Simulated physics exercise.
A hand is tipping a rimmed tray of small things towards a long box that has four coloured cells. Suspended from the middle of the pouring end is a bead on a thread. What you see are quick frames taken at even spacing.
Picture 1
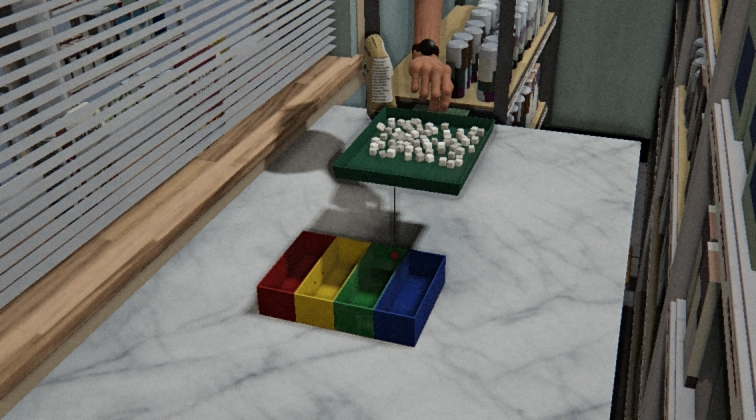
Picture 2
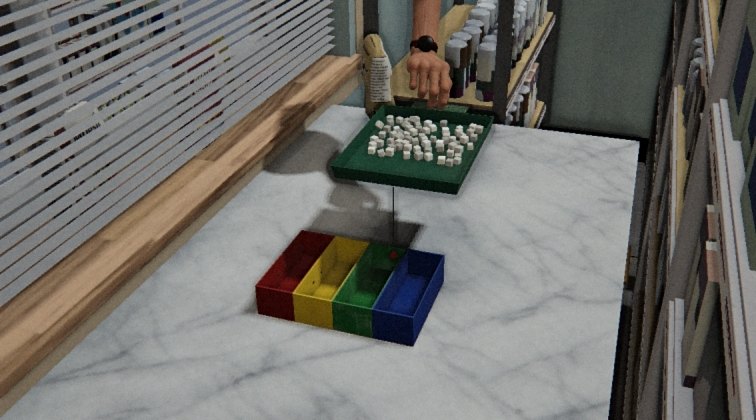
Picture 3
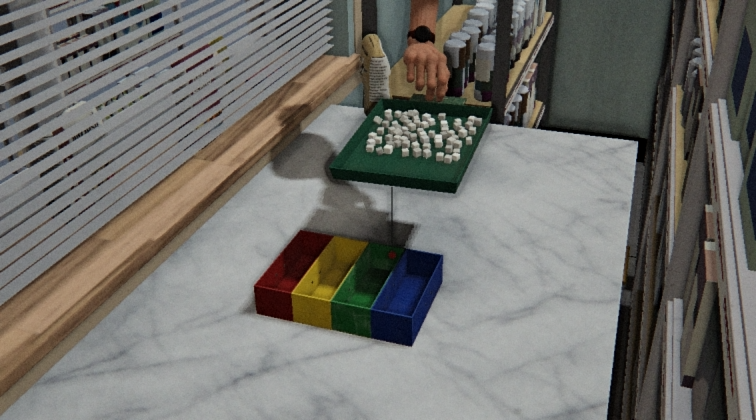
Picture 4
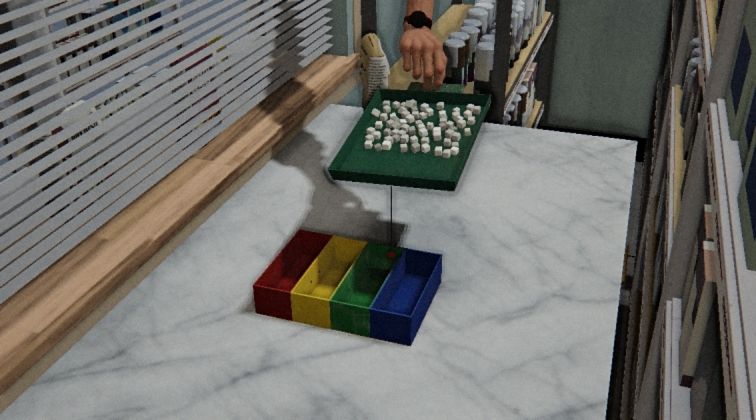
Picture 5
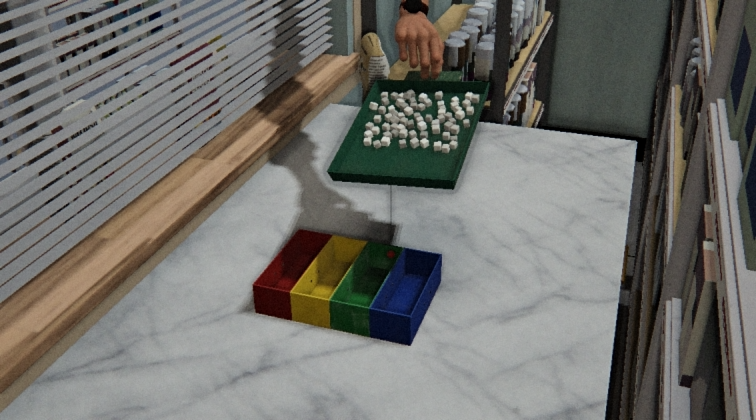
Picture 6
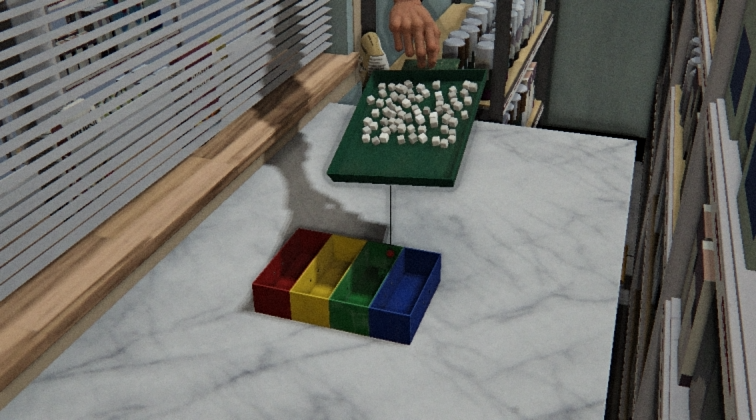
On a pale marble counter between slatted blinds at left and shelving at right, seen from above, a hand with a dark wristband holds the far edge of a green tray. Small white cubes cover part of the tray, and below it sits a box with red, yellow, green and blue cells. The hand raises the far edge, steadily steepening the tray toward the box, while the cubes stay clustered.
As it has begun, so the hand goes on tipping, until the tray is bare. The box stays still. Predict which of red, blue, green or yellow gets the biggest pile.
The biggest pile lands in yellow.
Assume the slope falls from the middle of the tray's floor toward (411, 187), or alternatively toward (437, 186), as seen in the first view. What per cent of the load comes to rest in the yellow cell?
Somewhere close to 0 % the first time, 0 % the second.
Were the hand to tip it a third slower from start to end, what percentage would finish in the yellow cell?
That comes out at roughly 50 per cent.
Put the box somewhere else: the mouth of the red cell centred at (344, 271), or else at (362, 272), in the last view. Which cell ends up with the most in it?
Try 1 - red; try 2 - the red cell.
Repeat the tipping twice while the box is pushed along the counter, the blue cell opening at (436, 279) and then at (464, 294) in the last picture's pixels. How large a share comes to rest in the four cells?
Roughly 100 per cent the first time and 70 per cent the second.
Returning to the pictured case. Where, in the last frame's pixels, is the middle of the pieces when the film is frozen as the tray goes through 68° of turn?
The middle of the pieces lands at roughly (365, 162).
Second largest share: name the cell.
The runner-up is the green cell.
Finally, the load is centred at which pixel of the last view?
Near (337, 297), more or less.
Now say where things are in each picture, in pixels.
Corners of the pouring end at (336, 165) and (458, 182), level; middle of the load at (423, 139), sugar cubes; bead on its thread at (395, 256); red cell at (277, 301); yellow cell at (314, 309); green cell at (354, 317); blue cell at (394, 325), in the first frame.
Corners of the pouring end at (334, 165) and (457, 182), level; middle of the load at (422, 137), in the second frame.
Corners of the pouring end at (333, 166) and (455, 181), tipped barely, lowest at the left corner; middle of the load at (420, 132), in the third frame.
Corners of the pouring end at (331, 168) and (453, 179), tipped a little, lowest at the left corner; middle of the load at (419, 124), in the fourth frame.
Corners of the pouring end at (330, 170) and (452, 178), tipped clearly, lowest at the left corner; middle of the load at (417, 117), in the fifth frame.
Corners of the pouring end at (330, 171) and (450, 177), tipped clearly, lowest at the left corner; middle of the load at (415, 109); red cell at (272, 299); yellow cell at (310, 307); green cell at (349, 315); blue cell at (390, 323), in the sixth frame.
Soon after the last picture, tray tipped steeply; nearly all on the tray; a stray few falling or outside the box.
A little later, tray tipped past a quarter turn; most on the tray; a small part in the yellow cell; a small part in the green cell; a stray few in the red cell; a small part falling or outside the box.
Later still, tray tipped past a quarter turn; about half in the yellow cell; about a third in the green cell; a small part in the red cell; a small part in the blue cell; a stray few falling or outside the box.
At rest, tray tipped past a quarter turn; about half in the yellow cell; about a third in the green cell; a small part in the red cell; a small part in the blue cell; a stray few outside the box.
